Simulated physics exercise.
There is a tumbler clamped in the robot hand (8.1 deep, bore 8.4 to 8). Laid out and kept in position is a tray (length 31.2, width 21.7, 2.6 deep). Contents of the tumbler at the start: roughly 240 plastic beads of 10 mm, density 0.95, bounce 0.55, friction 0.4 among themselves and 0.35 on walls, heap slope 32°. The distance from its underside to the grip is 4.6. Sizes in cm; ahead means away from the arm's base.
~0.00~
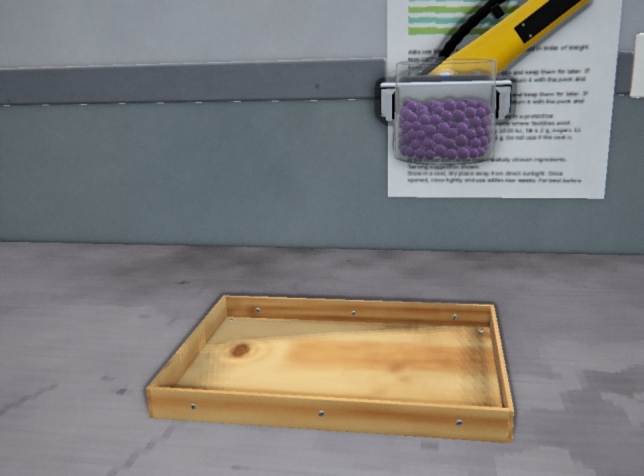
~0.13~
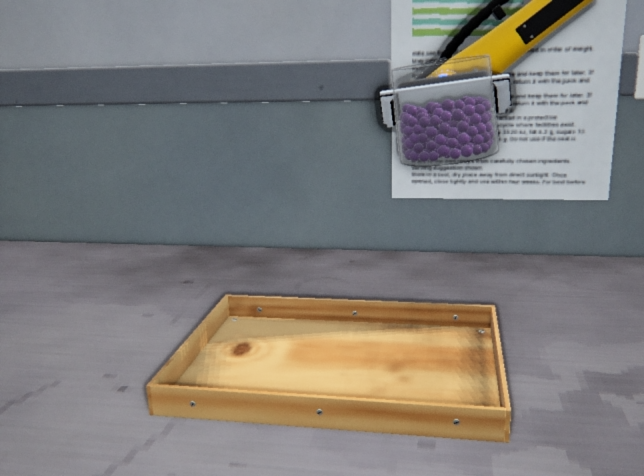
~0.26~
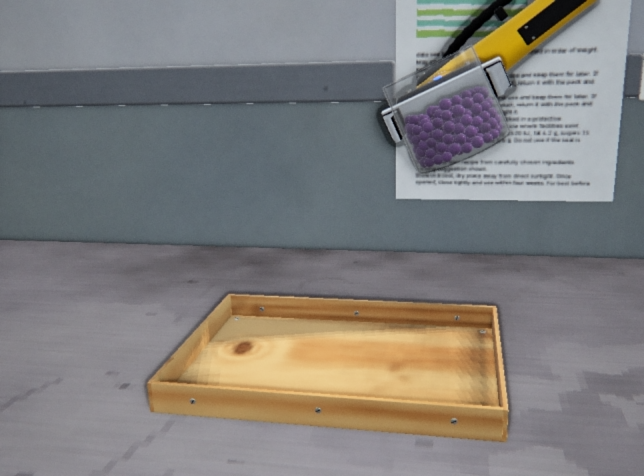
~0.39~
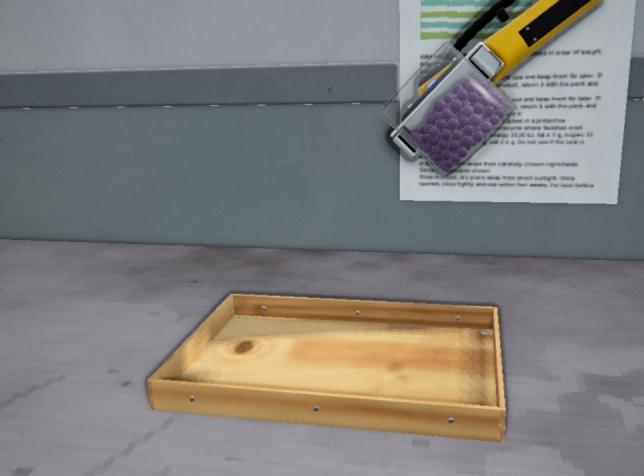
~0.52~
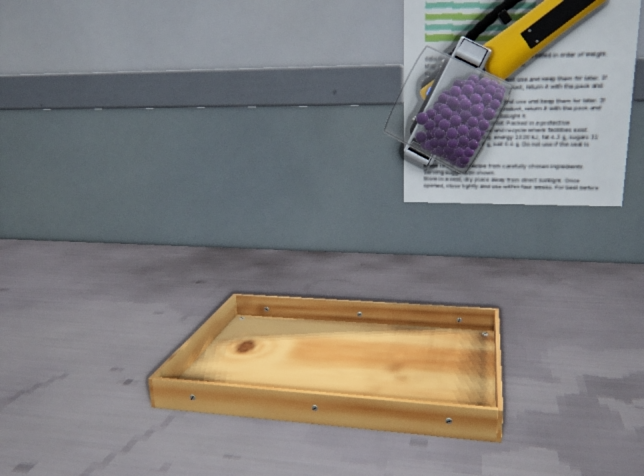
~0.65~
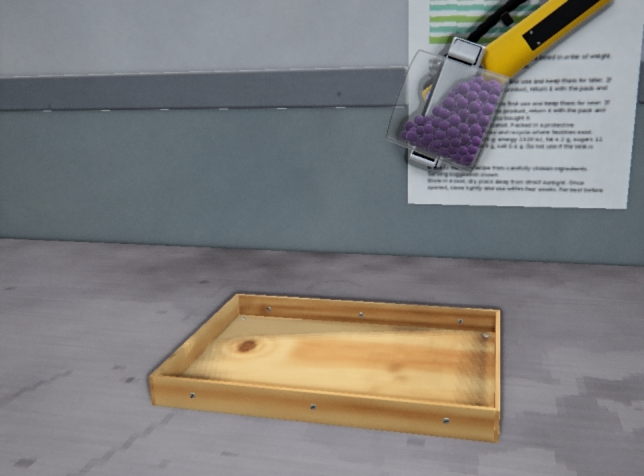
Clear tumbler of purple beads tilting steadily further over in a robot gripper, beads shifting inside, above a still wooden tray.
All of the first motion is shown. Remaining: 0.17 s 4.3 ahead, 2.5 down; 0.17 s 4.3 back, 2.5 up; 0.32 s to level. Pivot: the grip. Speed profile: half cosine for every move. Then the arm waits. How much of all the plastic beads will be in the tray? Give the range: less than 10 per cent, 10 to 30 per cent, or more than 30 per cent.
The share is less than 10 per cent.
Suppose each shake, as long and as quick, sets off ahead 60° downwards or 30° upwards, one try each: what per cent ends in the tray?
I'd say close to 0 percent for the first and close to 15 percent for the second.
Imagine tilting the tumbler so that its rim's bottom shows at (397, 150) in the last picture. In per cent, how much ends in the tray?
I'd put it at roughly 30 %.
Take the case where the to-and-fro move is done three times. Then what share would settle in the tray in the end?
10 %.
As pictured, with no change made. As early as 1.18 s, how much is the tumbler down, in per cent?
About 5 per cent.
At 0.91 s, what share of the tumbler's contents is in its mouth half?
Mouth half share: Roughly 35 %.
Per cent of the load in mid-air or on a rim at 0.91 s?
I'd reckon close to 1 per cent.
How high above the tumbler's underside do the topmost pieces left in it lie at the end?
Height at rest: About 6.0 centimetres.
After 0.91 s, tilted 70° forward, highest piece 27 above the table; 241 in the tumbler, 2 in flight or on a rim.
After 1.18 s, tilted 26° forward, highest piece 29 above the table; 234 in the tumbler, 8 in the tray, 1 in flight or on a rim.
After 1.51 s, level, highest piece 28 above the table; 234 in the tumbler, 9 in the tray.
After 2.56 s, level, highest piece 28 above the table; 234 in the tumbler, 9 in the tray.
At rest, 234 in the tumbler, 9 in the tray. That is 4 % in the tray.
